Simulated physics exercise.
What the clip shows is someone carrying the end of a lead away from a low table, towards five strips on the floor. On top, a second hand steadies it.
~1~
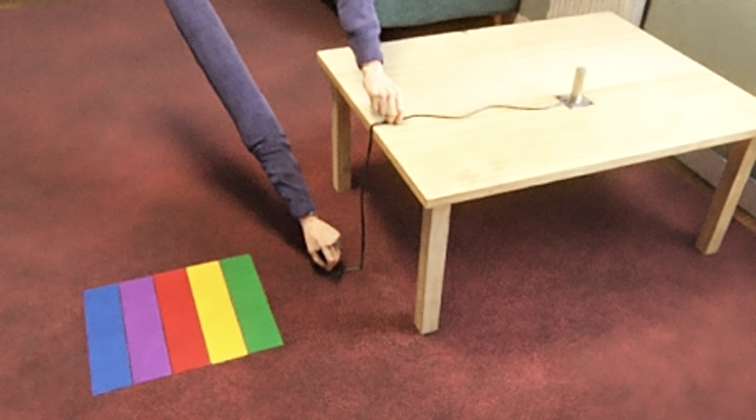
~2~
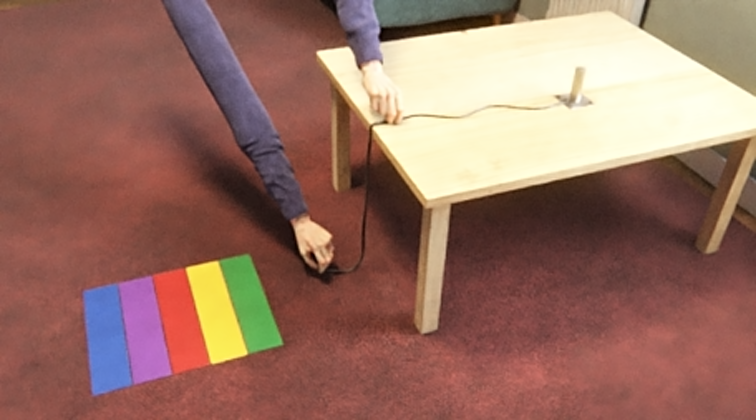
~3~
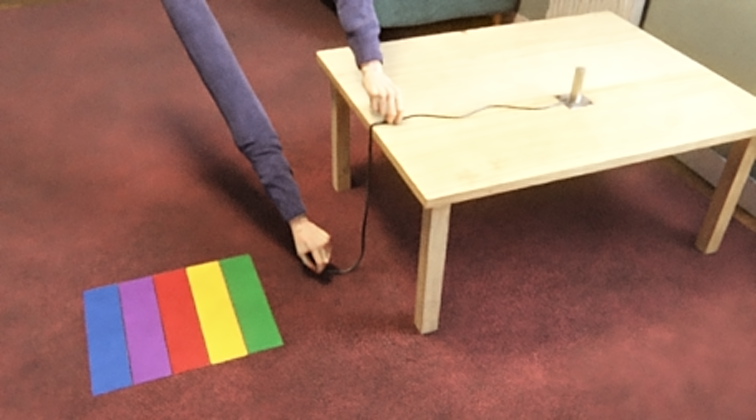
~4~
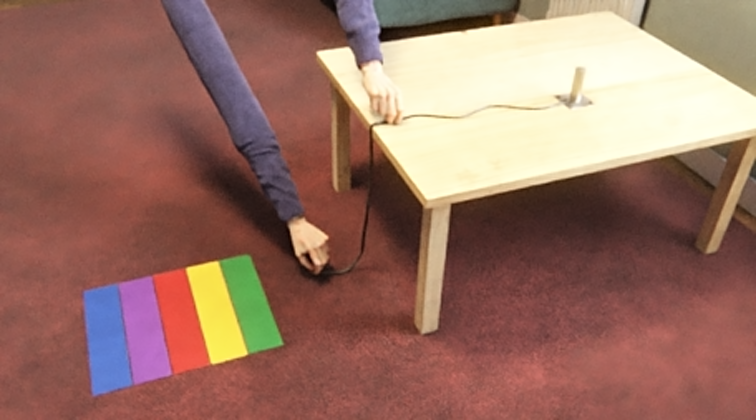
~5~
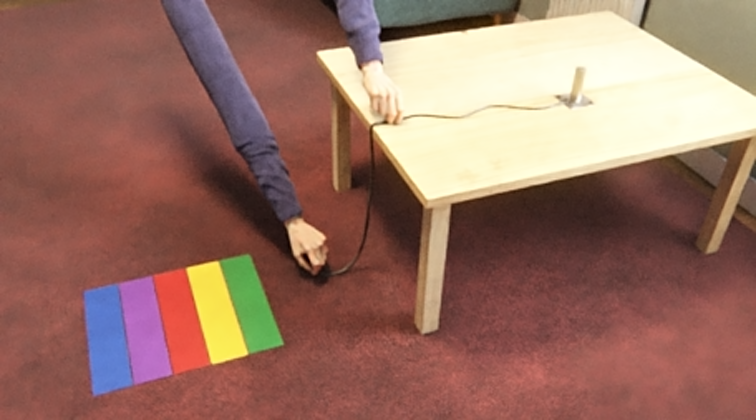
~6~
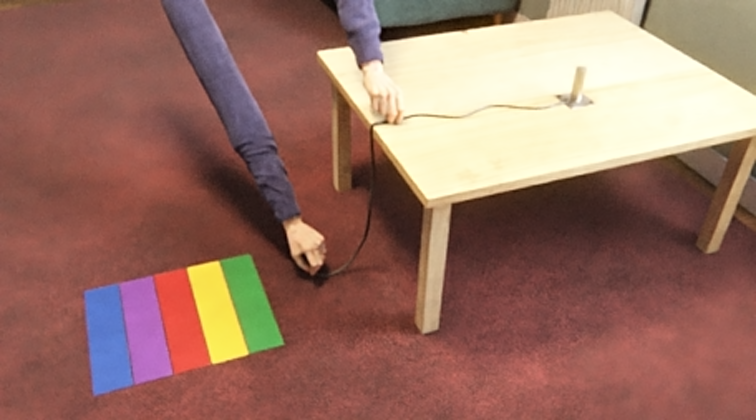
We see one hand holding a dark lead at the edge of a low wooden table while the other, near the floor, moves its end slightly left, towards five coloured strips lying on the reddish carpet.
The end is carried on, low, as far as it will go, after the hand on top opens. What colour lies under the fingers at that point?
Yellow.
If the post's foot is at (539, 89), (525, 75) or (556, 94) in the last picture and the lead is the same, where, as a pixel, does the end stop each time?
Roughly (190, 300), then (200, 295), then (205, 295).
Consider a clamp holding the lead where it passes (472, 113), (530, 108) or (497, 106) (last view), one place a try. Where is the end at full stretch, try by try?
Readings in order - (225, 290), (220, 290), (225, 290).
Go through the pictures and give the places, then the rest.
The first frame shows end (327, 267); green (260, 331); yellow (224, 340); red (188, 350); purple (149, 359); blue (111, 370).
The second frame shows end (318, 269); lead through (544, 108) (477, 110) (416, 116) (370, 146) (366, 202) (362, 256).
The third frame shows end (316, 269).
The fourth frame shows end (314, 270); lead through (545, 108) (477, 111) (416, 116) (372, 146) (368, 202) (360, 256).
The fifth frame shows end (312, 271).
The sixth frame shows end (310, 271); lead through (545, 107) (478, 110) (417, 116) (372, 145) (371, 201) (355, 255).
Early on, end near (287, 276); short of the strips.
Midway, end near (245, 286); over green.
At the end of the slack, end near (219, 293); over yellow. It gets as far as the yellow strip.
